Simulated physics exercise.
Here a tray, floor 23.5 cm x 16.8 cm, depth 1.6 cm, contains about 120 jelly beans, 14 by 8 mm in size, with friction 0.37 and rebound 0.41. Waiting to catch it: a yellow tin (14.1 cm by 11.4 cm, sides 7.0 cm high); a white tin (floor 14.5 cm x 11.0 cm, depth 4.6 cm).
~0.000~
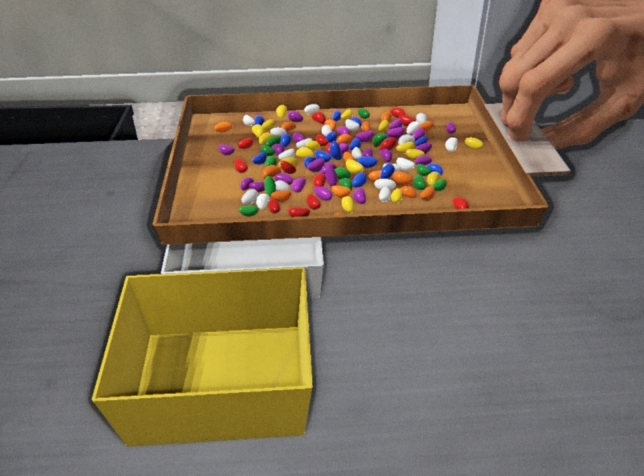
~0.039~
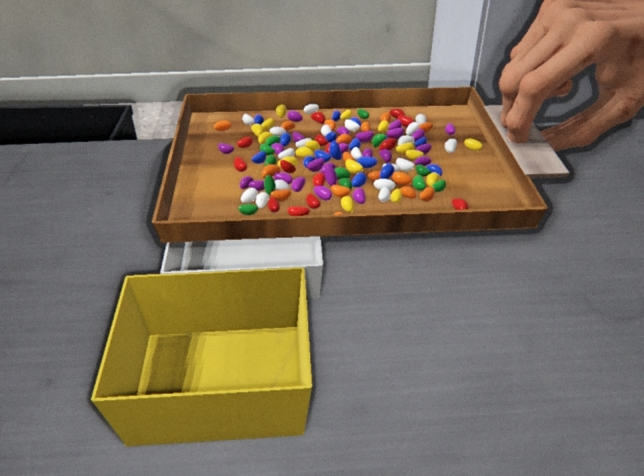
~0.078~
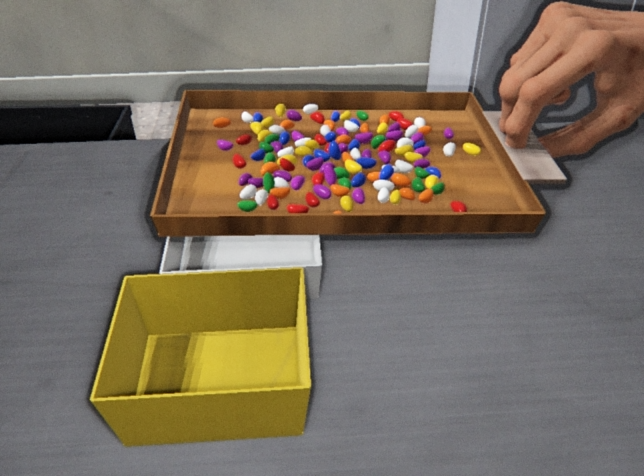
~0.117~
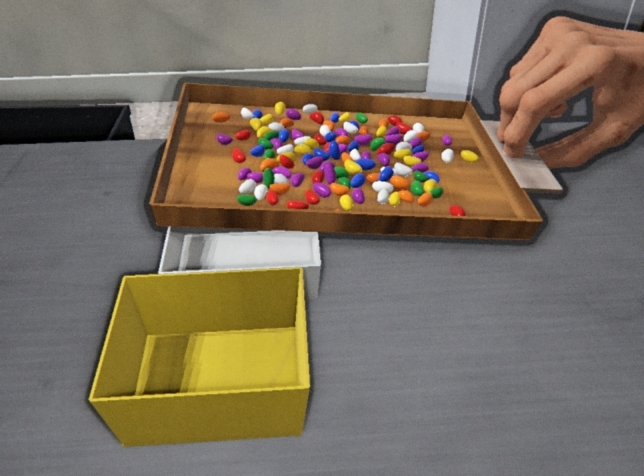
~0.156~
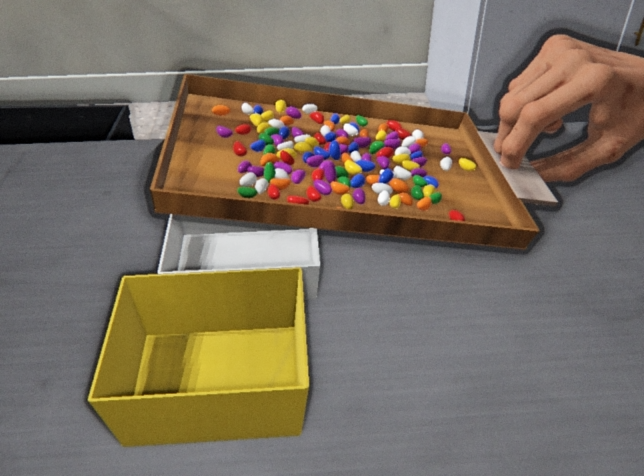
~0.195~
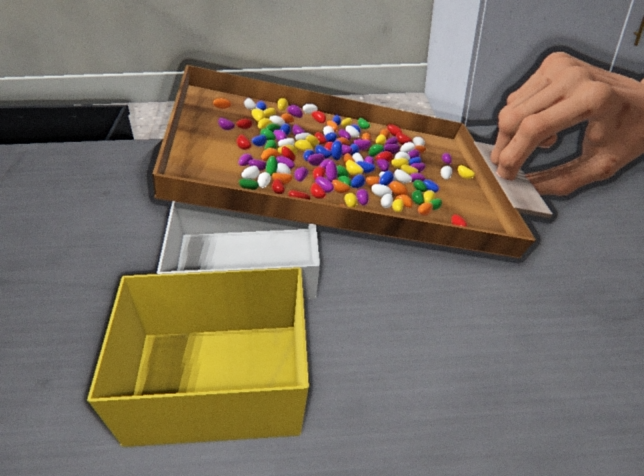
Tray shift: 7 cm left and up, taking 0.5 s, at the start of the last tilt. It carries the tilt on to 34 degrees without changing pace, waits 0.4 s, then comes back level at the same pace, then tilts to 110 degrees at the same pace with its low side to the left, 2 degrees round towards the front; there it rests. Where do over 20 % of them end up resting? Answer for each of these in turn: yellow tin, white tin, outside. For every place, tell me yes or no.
Here goes: Yellow tin yes, white tin no, outside yes.
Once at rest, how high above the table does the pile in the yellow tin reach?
Roughly 1.5 centimetres.
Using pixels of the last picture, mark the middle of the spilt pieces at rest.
Near (119, 332).
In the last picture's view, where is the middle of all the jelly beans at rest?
About (209, 362).
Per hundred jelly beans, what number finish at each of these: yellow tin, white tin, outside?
Final tally - in the yellow tin 60, in the white tin 15, outside 25.
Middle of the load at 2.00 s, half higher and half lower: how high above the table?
I'd say about 8 cm.
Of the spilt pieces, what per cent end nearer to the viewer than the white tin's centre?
Roughly 90 per cent.
Then, at 0.89 s, tilt 32 degrees; tray 100 %; middle of all pieces on or above the table near (427, 194).
After 1.47 s, tilt 18 degrees; tray 100 %; middle of all pieces on or above the table near (411, 97).
After 2.00 s, tilt 77 degrees; tray 40 %, outside 10 %, yellow tin 30 %, white tin 5 %, in the air 15 %; middle of all pieces on or above the table near (182, 285).
After 2.51 s, tilt 110 degrees; outside 25 %, yellow tin 60 %, white tin 15 %; middle of all pieces on or above the table near (194, 350).
At rest (3.8 s), tray 0 %, outside 25 %, yellow tin 60 %, white tin 15 %.
